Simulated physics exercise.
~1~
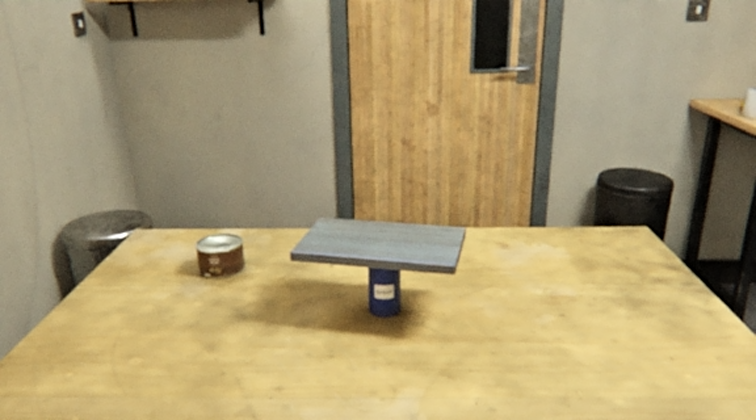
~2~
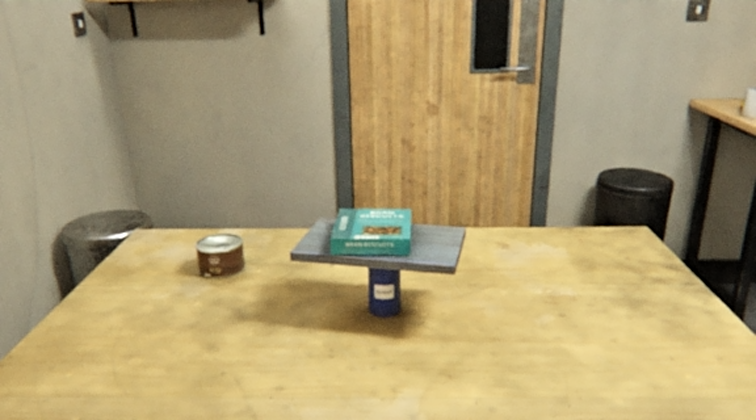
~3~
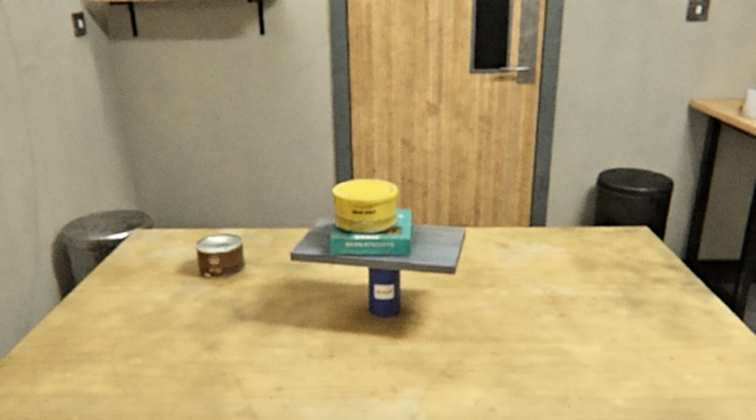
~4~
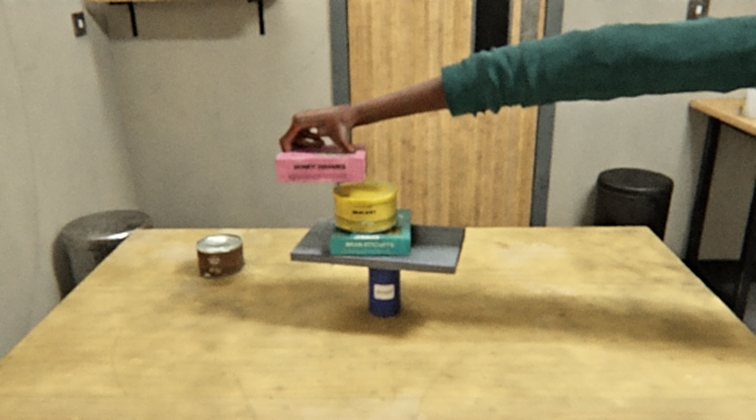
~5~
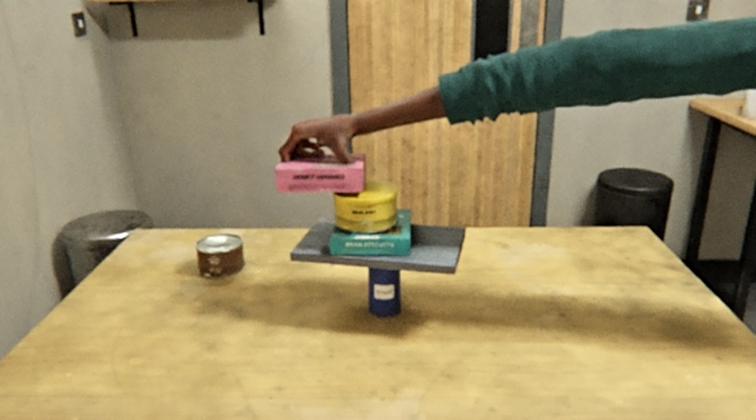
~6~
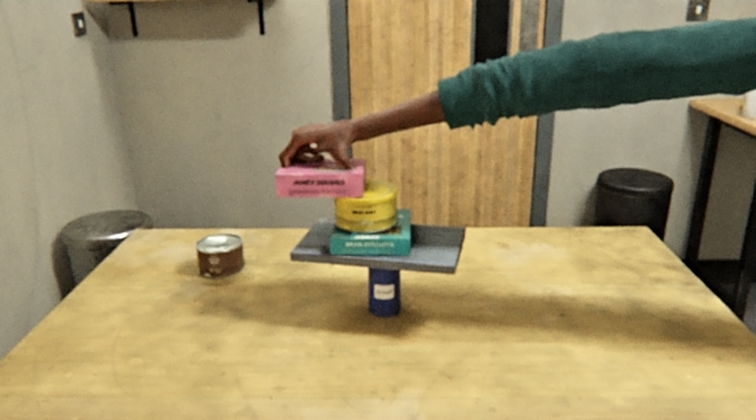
Turquoise packet and yellow tub appearing in turn on a grey board, then a hand lowering a pink packet onto the tub's left side.
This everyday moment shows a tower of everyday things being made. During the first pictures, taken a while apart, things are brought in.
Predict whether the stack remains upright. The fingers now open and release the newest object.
Prediction: The stack falls over.
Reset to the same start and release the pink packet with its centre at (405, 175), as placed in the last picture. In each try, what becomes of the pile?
It collapses.
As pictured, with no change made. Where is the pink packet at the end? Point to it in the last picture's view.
End position: Approximately (140, 309).
Then, 0.70 s after the last picture, turquoise packet, yellow tub and pink packet now fallen; grey board tipped 51° from how it was.
Then, 0.90 s after the last picture, grey board now fallen; blue jar slid a little.
At rest, fallen, turquoise packet, yellow tub, pink packet and grey board; moved from the start, blue jar; brown tub in place. Seen from the same camera at the end, pink packet near (140, 308). The pile loses its balance.
